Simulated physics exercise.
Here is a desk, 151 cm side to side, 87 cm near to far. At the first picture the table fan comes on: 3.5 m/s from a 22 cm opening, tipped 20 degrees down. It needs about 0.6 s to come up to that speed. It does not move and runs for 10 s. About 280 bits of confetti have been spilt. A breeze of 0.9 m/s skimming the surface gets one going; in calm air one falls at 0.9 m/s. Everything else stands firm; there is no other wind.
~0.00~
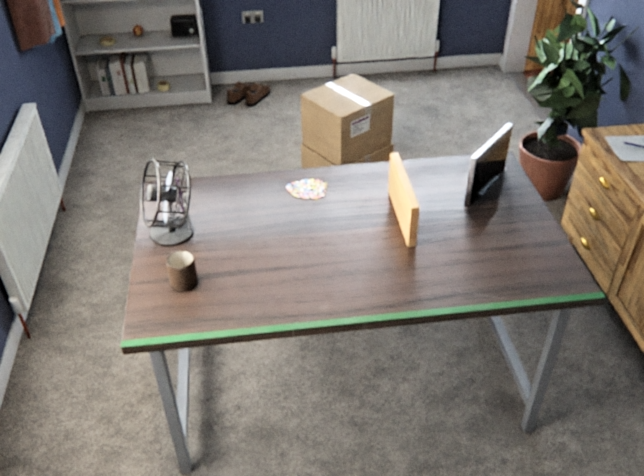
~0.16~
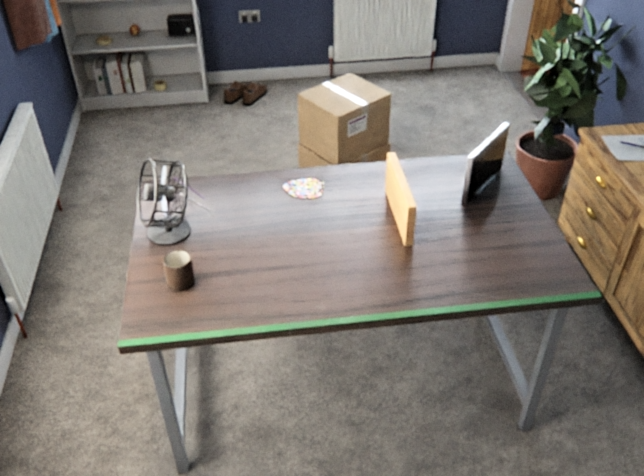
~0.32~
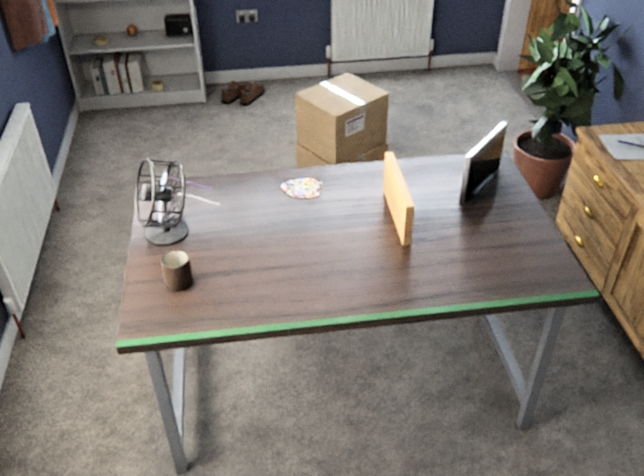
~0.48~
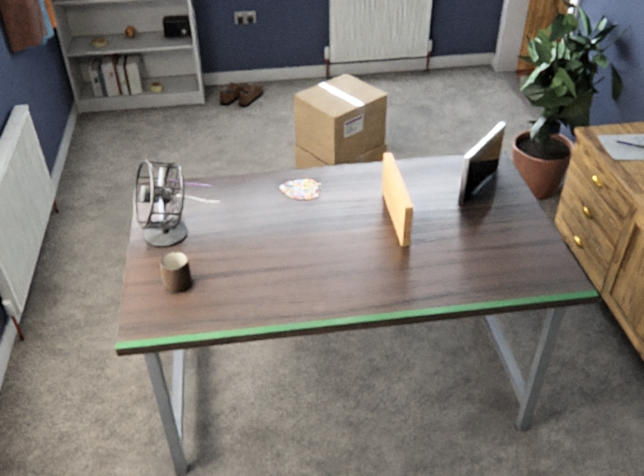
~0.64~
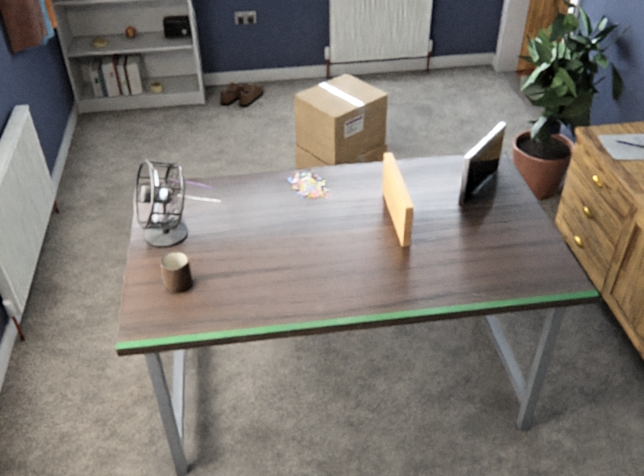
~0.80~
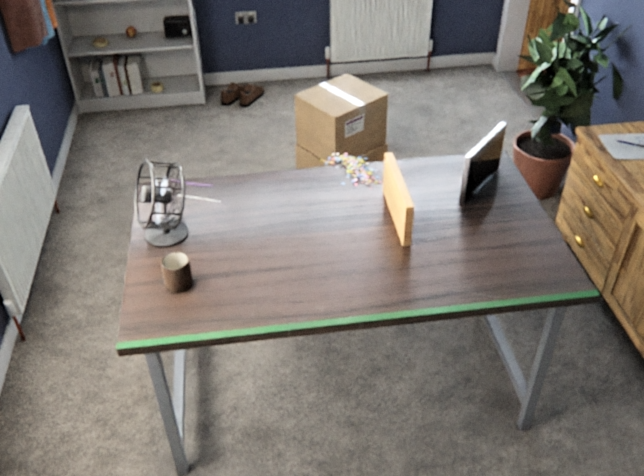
Colourful bits of confetti lie still by a fan, then slide right across the desk.
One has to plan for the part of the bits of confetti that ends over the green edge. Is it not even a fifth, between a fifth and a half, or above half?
By then under a fifth are over the green edge.
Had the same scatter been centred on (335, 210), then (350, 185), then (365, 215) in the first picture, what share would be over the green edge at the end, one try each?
In turn about 60 %, 0 %, 80 %.
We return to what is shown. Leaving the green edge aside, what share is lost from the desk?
About 100 %.
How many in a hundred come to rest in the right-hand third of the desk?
Near 1 %.
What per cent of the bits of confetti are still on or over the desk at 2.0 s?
About 1 %.
After 2.0 s, 1 % are on the move or not yet settled, 0 % are over the green edge.
After 3.2 s, 1 % are on the move or not yet settled, 0 % are over the green edge.
After 5.5 s, 1 % are on the move or not yet settled, 0 % are over the green edge.
After 10.0 s, at the end, 0 % are over the green edge.
